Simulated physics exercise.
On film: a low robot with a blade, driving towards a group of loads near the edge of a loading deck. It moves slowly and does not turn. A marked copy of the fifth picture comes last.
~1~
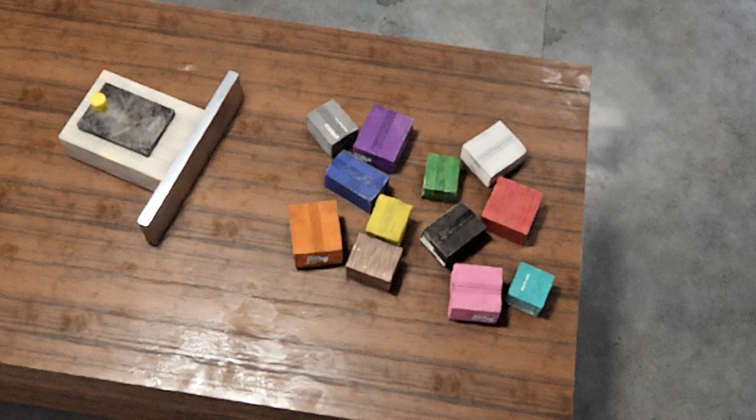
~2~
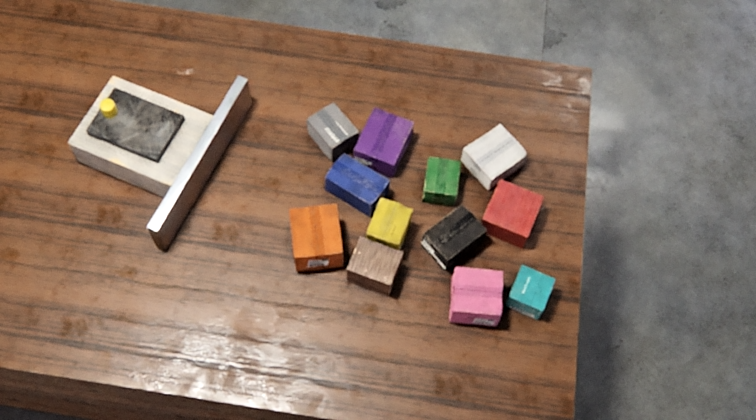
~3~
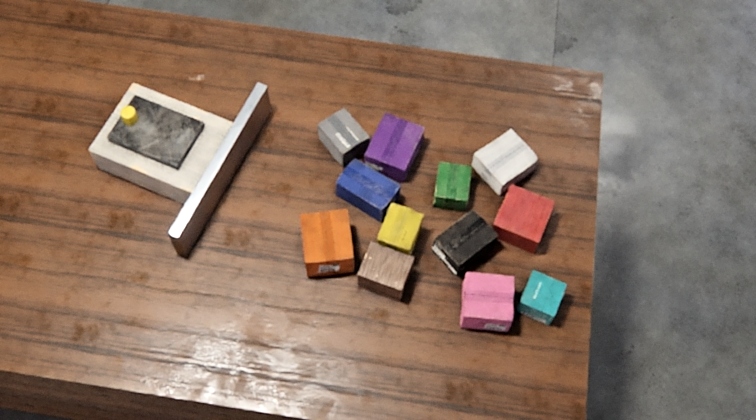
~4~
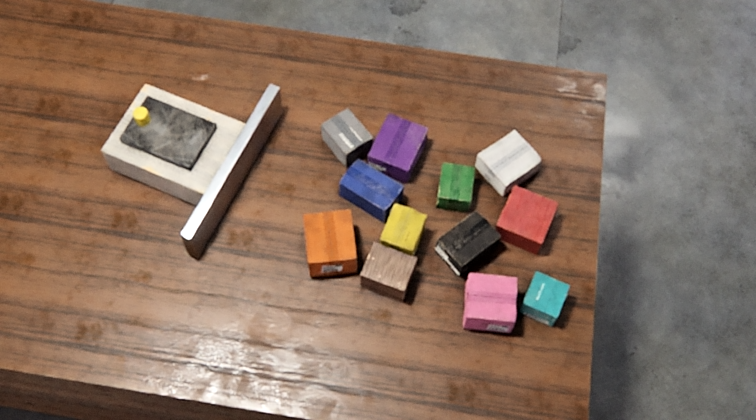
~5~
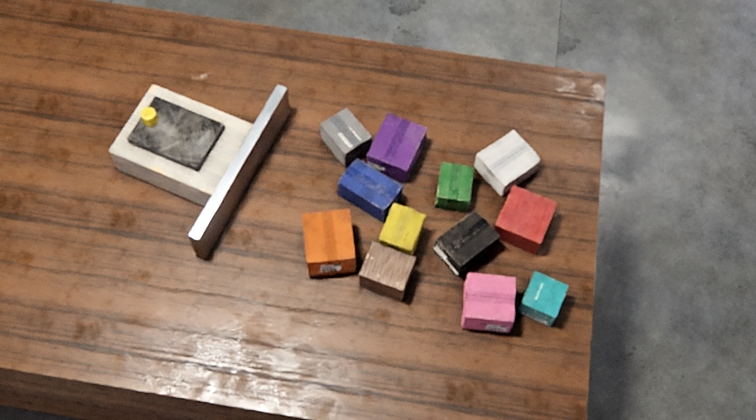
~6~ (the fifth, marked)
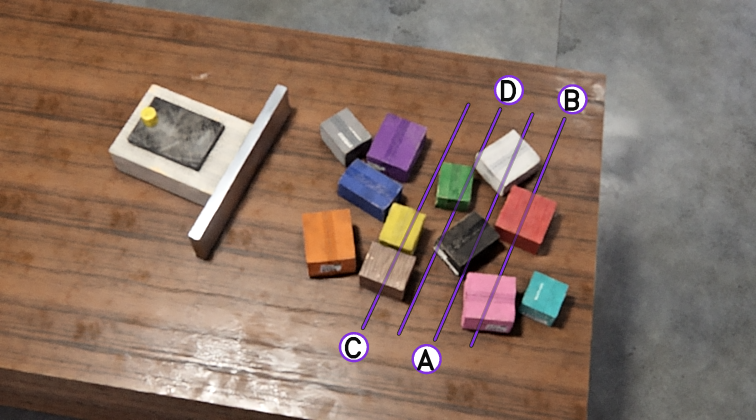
A brown wooden table, seen from above at an angle with grey floor beyond its right edge, holds a pale, wheelless-looking block device with a dark top, yellow knob and long upright blade on the left. To its right sit scattered grey, purple, blue, green, white, red, yellow, orange, brown, black, pink and turquoise blocks. The device slides slowly rightward without turning, while the blocks stay put and the view shifts slightly.
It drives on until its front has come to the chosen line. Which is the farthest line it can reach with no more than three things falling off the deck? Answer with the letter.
Up to line A.
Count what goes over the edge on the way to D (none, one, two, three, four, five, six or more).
The count is none.
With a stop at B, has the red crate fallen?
By then, yes.
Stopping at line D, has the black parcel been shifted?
By then, yes.
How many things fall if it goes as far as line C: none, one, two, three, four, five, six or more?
By then, none.
On the marked copy, A at (487, 220); B at (521, 225); C at (419, 210); D at (453, 215).
With A. Early on, robot (269, 148); grey box (381, 150); purple parcel (419, 156).
Further on, robot (357, 161); red crate (560, 229); turquoise box (551, 301).
At the end, robot (426, 172); red crate over the edge; turquoise box over the edge; three fallen.
As for the rest, B drops six; C is within the limit but short; D is within the limit but short.
